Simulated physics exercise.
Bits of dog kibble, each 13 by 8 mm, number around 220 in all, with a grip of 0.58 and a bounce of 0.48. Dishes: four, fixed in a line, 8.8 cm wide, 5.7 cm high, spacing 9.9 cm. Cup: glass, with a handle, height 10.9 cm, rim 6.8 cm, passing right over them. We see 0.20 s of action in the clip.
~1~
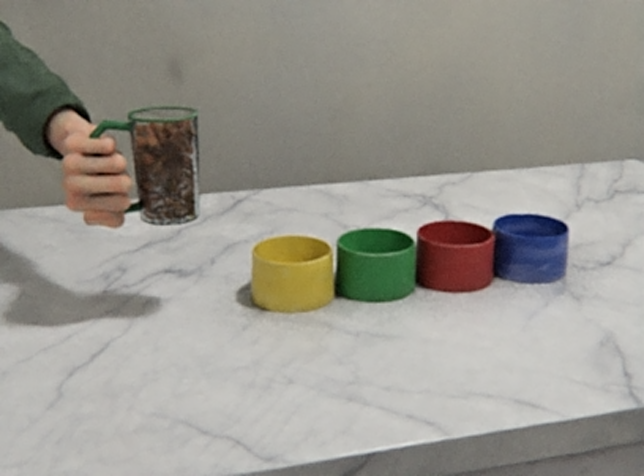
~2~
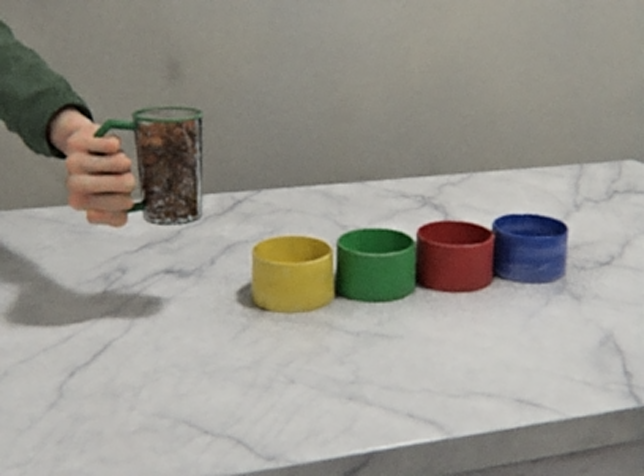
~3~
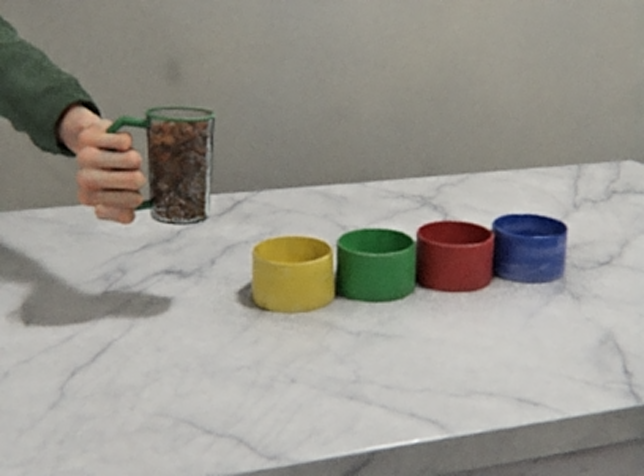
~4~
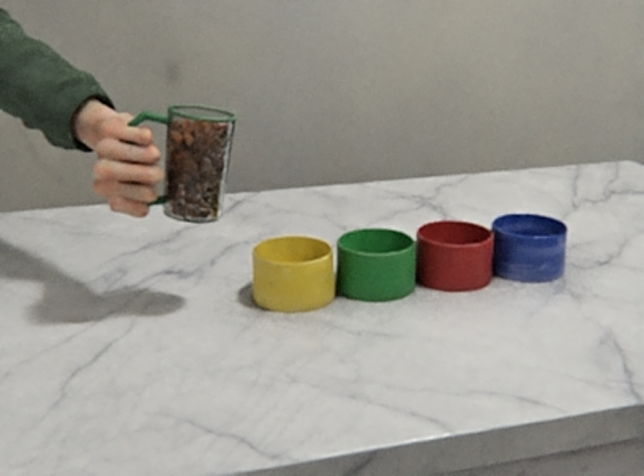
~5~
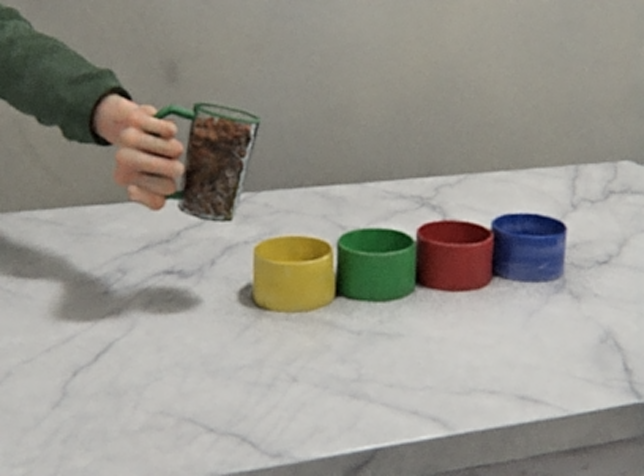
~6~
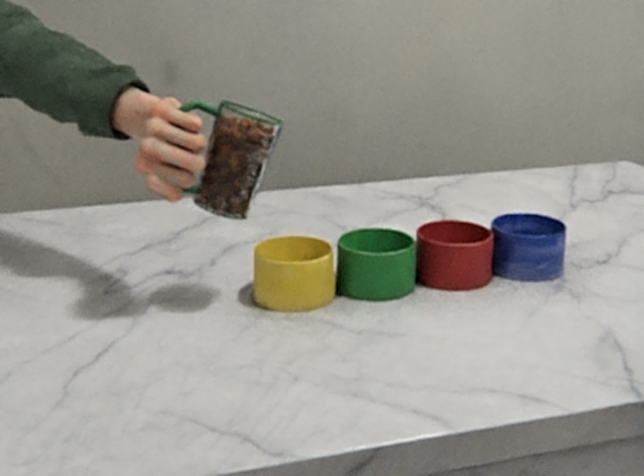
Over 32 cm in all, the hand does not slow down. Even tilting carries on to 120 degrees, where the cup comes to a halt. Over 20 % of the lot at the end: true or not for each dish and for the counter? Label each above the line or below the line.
Red: Below the line; blue: Above the line; green: Below the line; yellow: Below the line; counter: Above the line.
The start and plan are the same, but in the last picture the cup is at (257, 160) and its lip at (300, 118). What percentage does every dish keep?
It'd finish with red at 10, blue at 50, green at 0 and yellow at 0.
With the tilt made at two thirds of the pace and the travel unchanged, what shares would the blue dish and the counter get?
Then blue would get 50 and the counter 30.
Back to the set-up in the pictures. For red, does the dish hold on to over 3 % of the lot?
For red, correct.
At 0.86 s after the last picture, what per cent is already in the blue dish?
About 45 percent.
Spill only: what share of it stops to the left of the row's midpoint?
0 %.
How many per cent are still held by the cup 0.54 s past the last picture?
Close to 85 in a hundred.
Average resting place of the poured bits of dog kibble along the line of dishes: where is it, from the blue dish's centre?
Mean position: Around 2 cm toward smaller x from the centre.
Then, 0.32 s after the last picture, tilt 69 degrees; cup holds 100 %.
Then, 0.54 s after the last picture, tilt 103 degrees; cup holds 85 %, blue 5 %.
Then, 0.86 s after the last picture, tilt 120 degrees; cup holds 25 %, red 10 %, blue 45 %.
In the end, red 5 %, blue 65 %, green 0 %, yellow 0 %, counter 30 %.
